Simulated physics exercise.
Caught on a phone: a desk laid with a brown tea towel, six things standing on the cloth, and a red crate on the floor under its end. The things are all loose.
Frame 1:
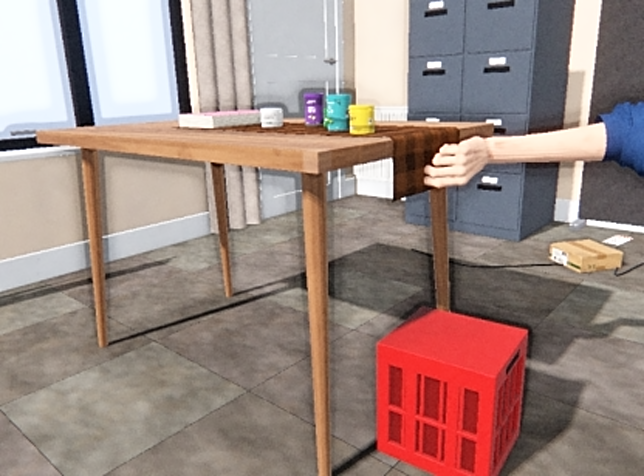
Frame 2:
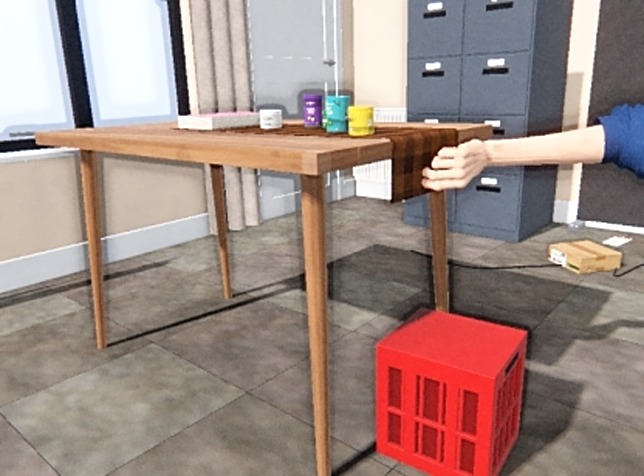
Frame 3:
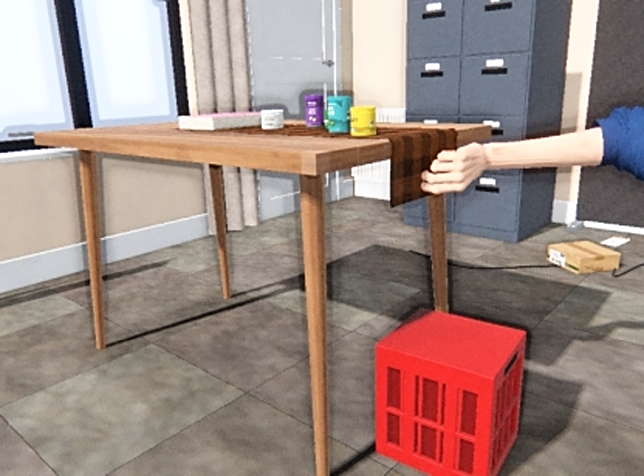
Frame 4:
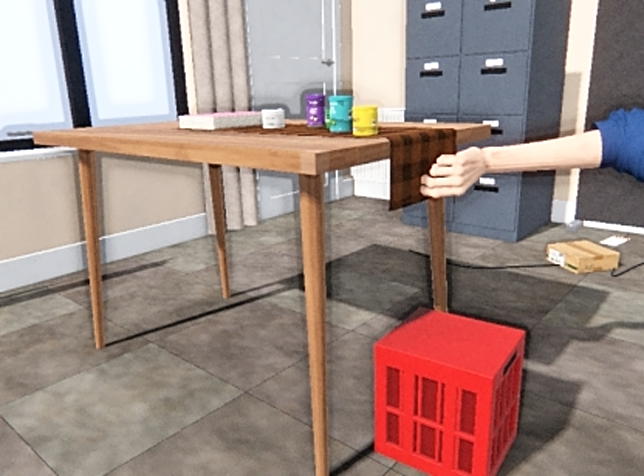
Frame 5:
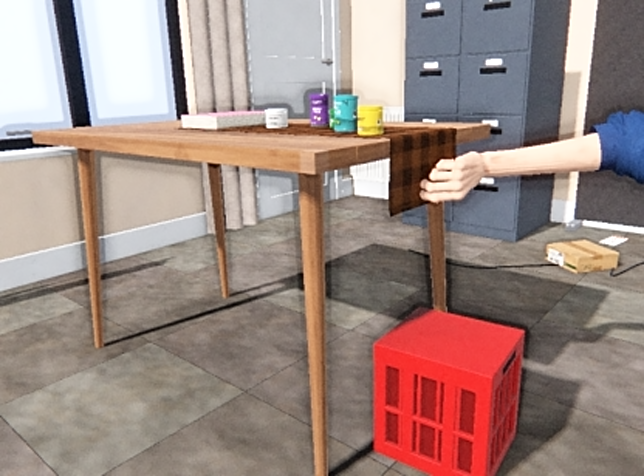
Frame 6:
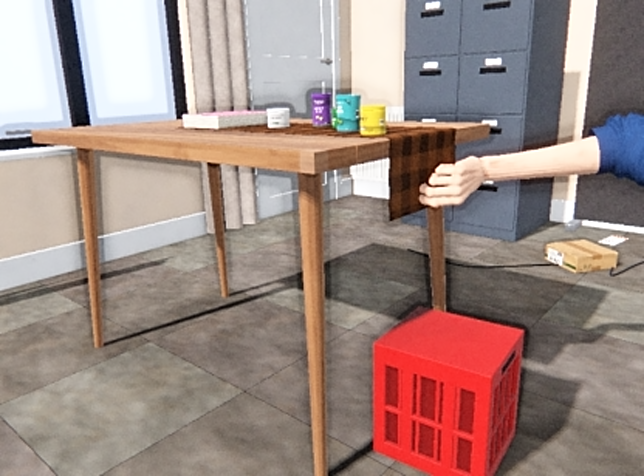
A bare forearm in a blue sleeve grips the end of a brown checked cloth hanging over a wooden table, seen from a fixed, slightly low view in a grey-tiled room with filing cabinets. On the tabletop sit a pink-and-white block and small white, purple, turquoise and yellow containers, with a red crate on the floor below. The hand draws the cloth slightly downward, and the containers shift a little rightward.
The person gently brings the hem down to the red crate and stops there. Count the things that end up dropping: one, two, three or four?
Off the edge: Three.
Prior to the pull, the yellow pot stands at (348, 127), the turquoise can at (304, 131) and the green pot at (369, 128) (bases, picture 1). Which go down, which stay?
Yellow pot dropped, turquoise can dropped, green pot dropped.
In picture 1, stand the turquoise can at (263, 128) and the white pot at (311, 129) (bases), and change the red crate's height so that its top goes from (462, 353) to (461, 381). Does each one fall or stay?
The turquoise can ends up still on top and the white pot ends up off the top.
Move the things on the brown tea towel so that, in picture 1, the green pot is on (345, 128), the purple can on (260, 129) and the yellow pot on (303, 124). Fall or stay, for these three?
Looks like the green pot ends up down, the purple can hangs in there, and the yellow pot hangs in there.
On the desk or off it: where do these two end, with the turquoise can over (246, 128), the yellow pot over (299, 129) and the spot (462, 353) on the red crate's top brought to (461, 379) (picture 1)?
In the end the turquoise can is still on top and the yellow pot is no longer on top.
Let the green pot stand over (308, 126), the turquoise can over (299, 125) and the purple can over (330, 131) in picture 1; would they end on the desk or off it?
Green pot: Still on; turquoise can: Still on; purple can: Off.
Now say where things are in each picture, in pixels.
The first picture shows hem (392, 202); yellow pot (362, 106); turquoise can (339, 95); green pot (333, 108); purple can (314, 94); white pot (272, 109); top of the crate (462, 353).
The second picture shows hem (389, 203); yellow pot (361, 107).
The third picture shows hem (390, 208); turquoise can (340, 97).
The fourth picture shows hem (389, 211); green pot (335, 110); top of the crate (460, 354).
The fifth picture shows hem (390, 217); purple can (319, 94).
The sixth picture shows hem (389, 222); yellow pot (373, 106); turquoise can (349, 95); green pot (342, 109); purple can (321, 94); white pot (278, 109).
A little later, hem near (424, 263); yellow pot gone.
Next, hem on the crate; yellow pot and turquoise can gone.
Later still, hem on the crate; yellow pot, turquoise can and green pot gone.
When it is over, hem on the crate; yellow pot, turquoise can and green pot gone. It carries off three.
